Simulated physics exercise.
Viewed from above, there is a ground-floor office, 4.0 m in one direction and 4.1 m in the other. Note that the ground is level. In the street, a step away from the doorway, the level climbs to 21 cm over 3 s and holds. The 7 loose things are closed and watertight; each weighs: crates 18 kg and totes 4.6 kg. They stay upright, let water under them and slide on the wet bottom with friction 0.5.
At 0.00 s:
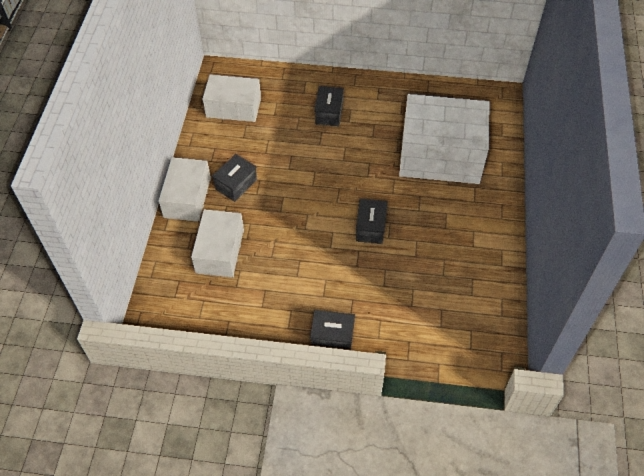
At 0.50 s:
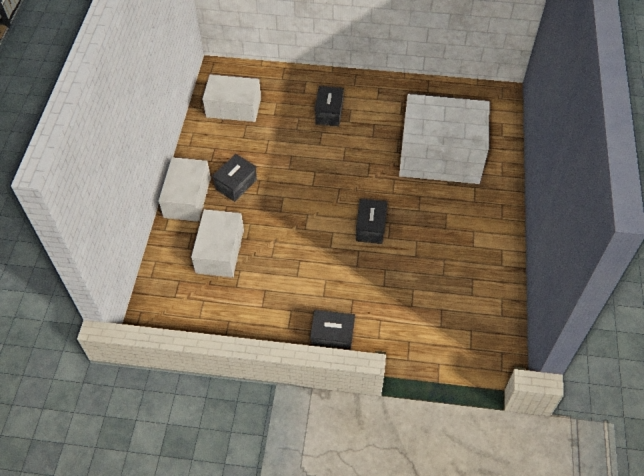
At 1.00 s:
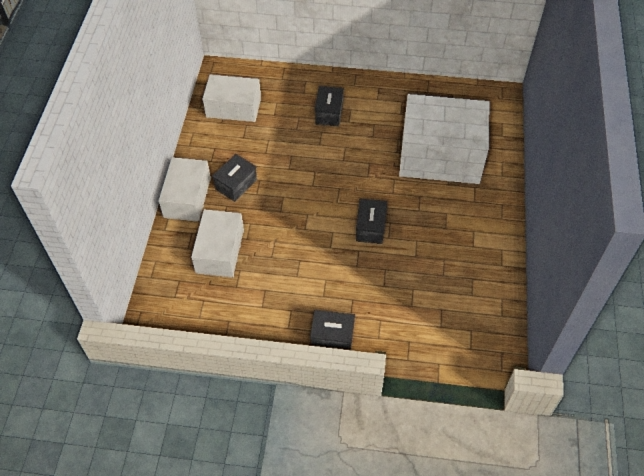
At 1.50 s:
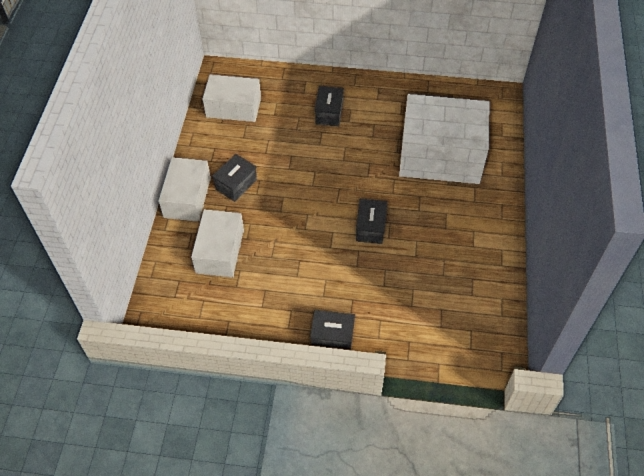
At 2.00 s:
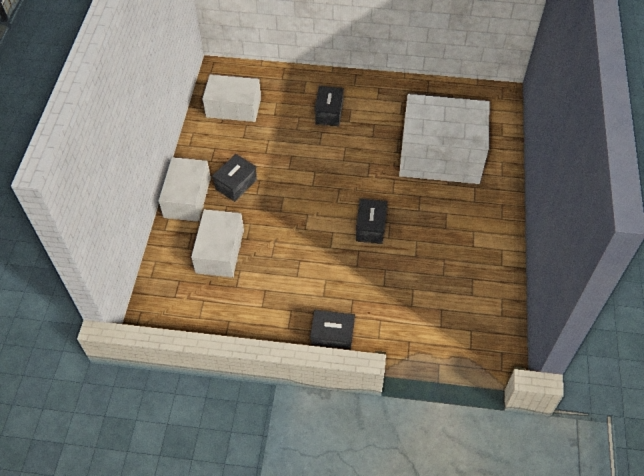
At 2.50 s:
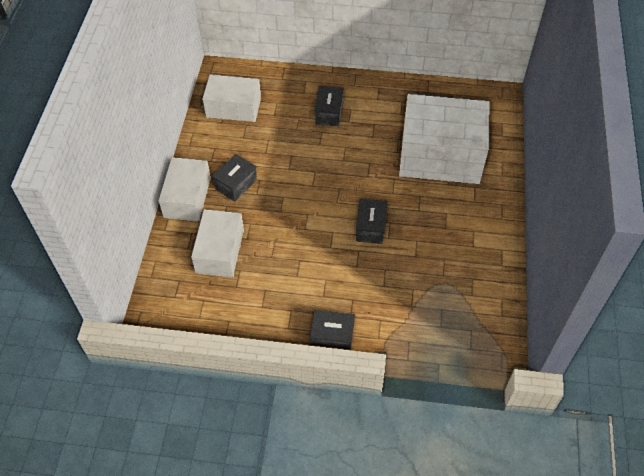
Water covering the paving outside a walled room, then spreading through the doorway onto the wooden floor, the boxes inside staying still.
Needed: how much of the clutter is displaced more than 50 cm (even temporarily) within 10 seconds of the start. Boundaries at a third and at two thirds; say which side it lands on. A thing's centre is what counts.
Expect a mid share, one third to two thirds.
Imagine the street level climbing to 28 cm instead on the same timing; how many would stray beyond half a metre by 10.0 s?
4.
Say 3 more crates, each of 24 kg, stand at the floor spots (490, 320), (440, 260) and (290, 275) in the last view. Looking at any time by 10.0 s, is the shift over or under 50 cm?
Respectively, higher, higher and lower.
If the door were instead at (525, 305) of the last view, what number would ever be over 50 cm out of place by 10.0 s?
Result: 7.
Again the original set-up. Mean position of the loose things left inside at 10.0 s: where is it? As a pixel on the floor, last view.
The average lands around (231, 179).
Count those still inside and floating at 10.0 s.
That would be 4 of them.
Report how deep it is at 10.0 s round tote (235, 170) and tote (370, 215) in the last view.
Depths: Near 10 cm, then near 14 cm.
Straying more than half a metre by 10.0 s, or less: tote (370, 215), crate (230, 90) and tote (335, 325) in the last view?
In turn: Above the mark, below the mark, below the mark.
After 3.5 s 0 of 7 are over 50 cm from their spots; 0 afloat.
After 4.5 s 1 of 7 are over 50 cm from their spots; 0 afloat.
After 7.0 s 2 of 7 are over 50 cm from their spots; 2 afloat.
After 10.0 s 4 of 7 are over 50 cm from their spots, and 4 have been at some point; 4 afloat.
